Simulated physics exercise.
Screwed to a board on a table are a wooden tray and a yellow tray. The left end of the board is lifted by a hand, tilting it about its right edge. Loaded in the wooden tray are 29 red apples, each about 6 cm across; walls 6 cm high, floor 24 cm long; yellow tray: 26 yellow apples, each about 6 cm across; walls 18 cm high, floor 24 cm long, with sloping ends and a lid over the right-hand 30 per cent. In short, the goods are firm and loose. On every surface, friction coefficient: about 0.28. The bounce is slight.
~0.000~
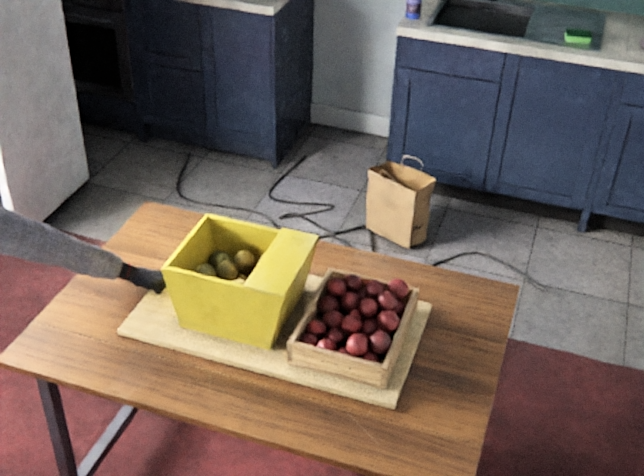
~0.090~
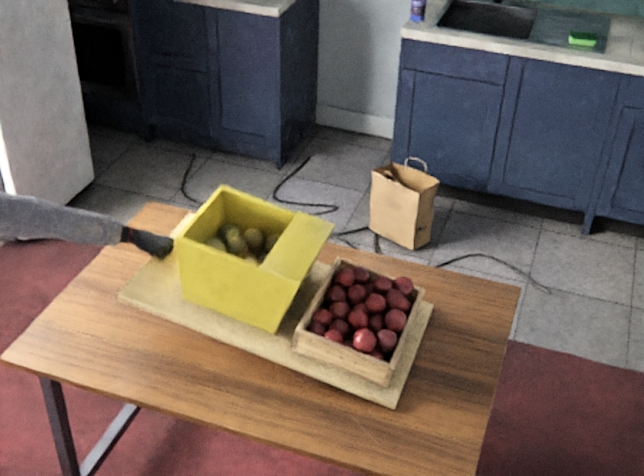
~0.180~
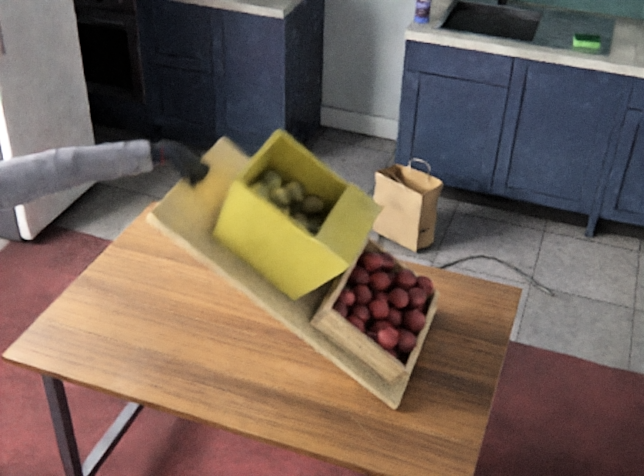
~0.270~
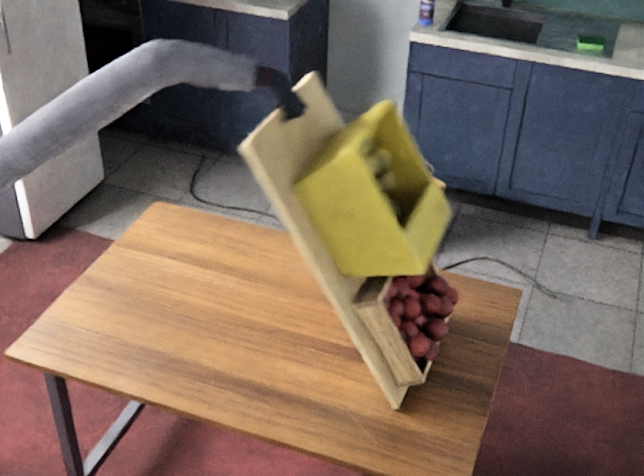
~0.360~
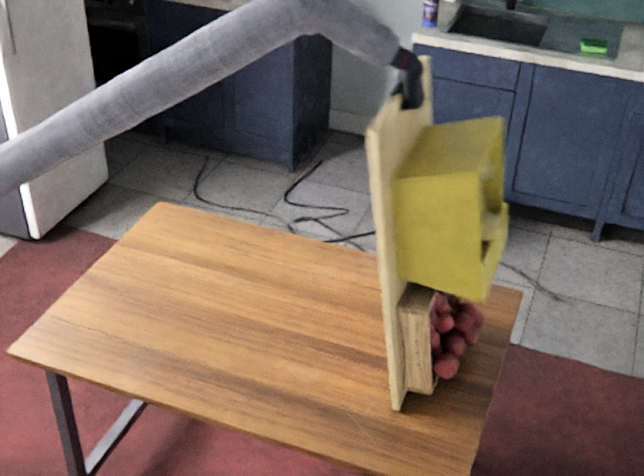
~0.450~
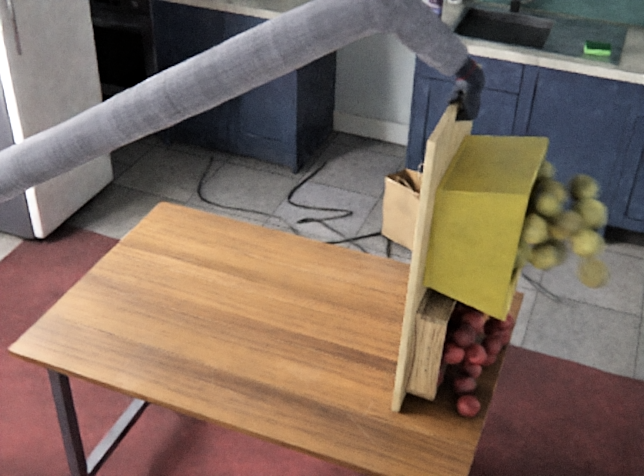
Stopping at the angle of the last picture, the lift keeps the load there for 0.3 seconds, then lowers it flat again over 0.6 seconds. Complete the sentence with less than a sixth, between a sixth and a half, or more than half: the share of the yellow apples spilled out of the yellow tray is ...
It is more than half.
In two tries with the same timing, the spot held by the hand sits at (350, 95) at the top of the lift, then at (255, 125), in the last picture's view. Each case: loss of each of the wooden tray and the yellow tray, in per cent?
First try, then second: The wooden tray sheds 60 then 30 per cent, and the yellow tray sheds 40 then 10 per cent.
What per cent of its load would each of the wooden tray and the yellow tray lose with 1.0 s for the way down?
Wooden tray 100, yellow tray 80 per cent.
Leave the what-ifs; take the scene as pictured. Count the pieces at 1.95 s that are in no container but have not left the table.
Around 6 of them.
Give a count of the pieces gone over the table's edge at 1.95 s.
Around 45.
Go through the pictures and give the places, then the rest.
In the first frame (places track the rim corner closest to us here; the camera moves round a little), yellow tray (279, 295); wooden tray (383, 366); tipped 0°; all still inside.
In the second frame, yellow tray (295, 282); wooden tray (389, 365); tipped 9°.
In the third frame, yellow tray (345, 264); wooden tray (405, 368); tipped 32°.
In the fourth frame, yellow tray (419, 268); wooden tray (422, 378); tipped 59°.
In the fifth frame, yellow tray (481, 296); wooden tray (432, 389); tipped 82°; 7 out, the lowest apple at (467, 335).
In the sixth frame, yellow tray (503, 314); wooden tray (434, 395); tipped 91°; 34 out, the lowest apple at (468, 406).
After 0.69 s, tilt 91°; the wooden tray is down by 25 of 29 and the yellow tray is down by 20 of 26.
After 0.99 s, tilt 59°; the wooden tray is down by 28 of 29 and the yellow tray is down by 21 of 26.
After 1.41 s, tilt 0°; the wooden tray is down by 28 of 29 and the yellow tray is down by 21 of 26.
Final count (at 1.95 s), the wooden tray is down by 28 of 29 and the yellow tray is down by 21 of 26. Asked share, 21 of 26, 81 per cent.
